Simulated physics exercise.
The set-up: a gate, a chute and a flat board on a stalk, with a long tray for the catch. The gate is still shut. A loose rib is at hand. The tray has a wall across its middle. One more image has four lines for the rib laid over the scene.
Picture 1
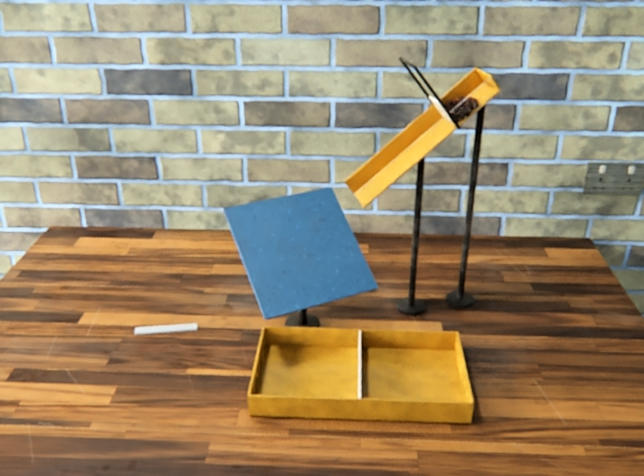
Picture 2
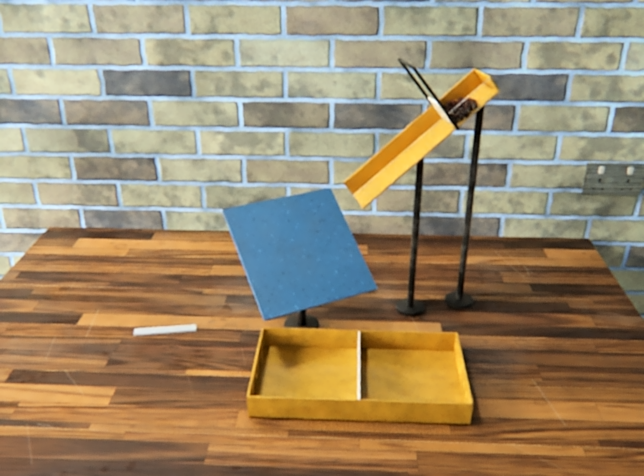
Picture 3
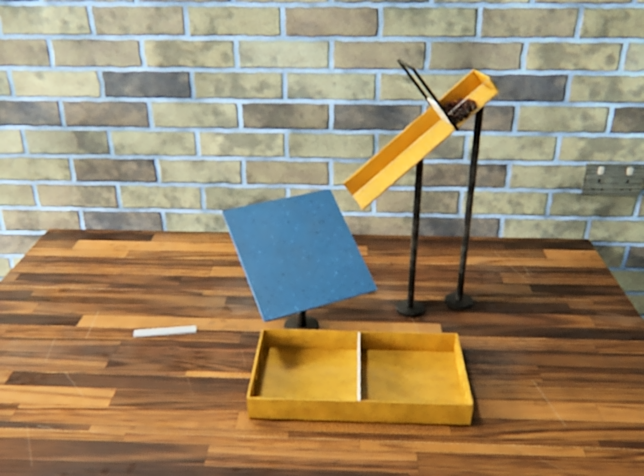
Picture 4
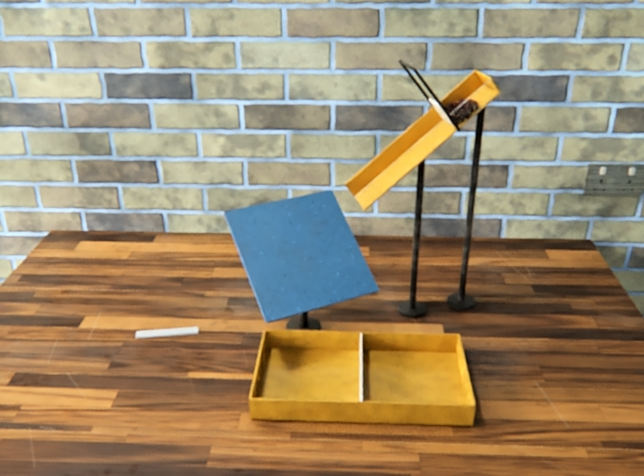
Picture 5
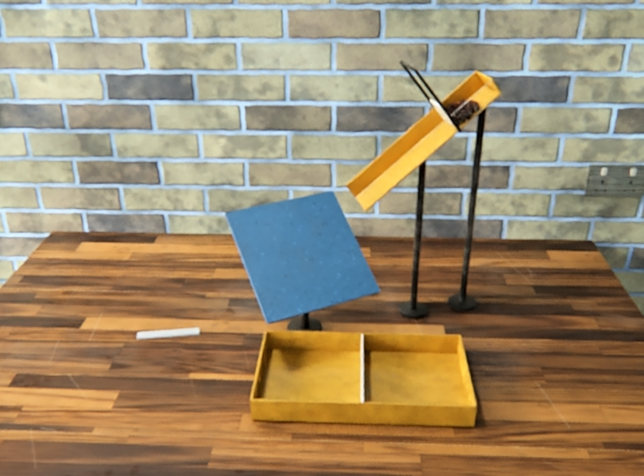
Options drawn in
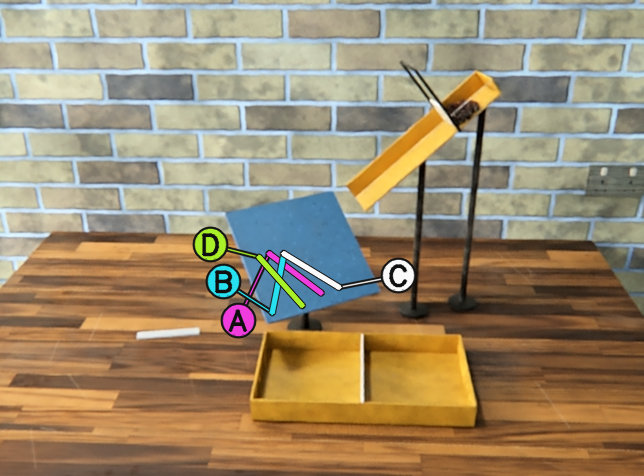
A yellow chute with a closed gate sloping above a tilted blue board and a divided yellow tray, everything staying still.
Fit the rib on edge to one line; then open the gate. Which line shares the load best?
A beats the others.
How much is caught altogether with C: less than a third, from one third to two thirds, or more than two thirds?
Line C gives more than two thirds.
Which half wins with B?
More lands on the left.
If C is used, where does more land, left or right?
Right.
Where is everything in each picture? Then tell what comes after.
The first picture shows load behind the gate (456, 108), allspice berries; lip of the chute (359, 200), sloping fairly steeply.
The second picture shows middle of the board (300, 249), tilted fairly steeply; middle of its low edge (323, 304); of its high edge (278, 198).
The third picture shows front corners of the tray (248, 398) and (473, 404); front end of its middle wall (359, 401); gate still shut (436, 106).
The fourth picture shows middle of the load (456, 110); lip (360, 203).
The fifth picture shows middle of the load (457, 111); lip (361, 204).
On the marked copy, line A from (269, 253) to (321, 293); line B from (283, 254) to (272, 312); line C from (283, 253) to (339, 287); line D from (259, 257) to (302, 305).
With A, of what is caught, roughly two thirds in the left half, roughly a third in the right.
With B, of what is caught, almost all in the left half, about a tenth in the right.
With C, of what is caught, about a tenth in the left half, the larger part in the right.
With D, of what is caught, the larger part in the left half, about a tenth in the right.
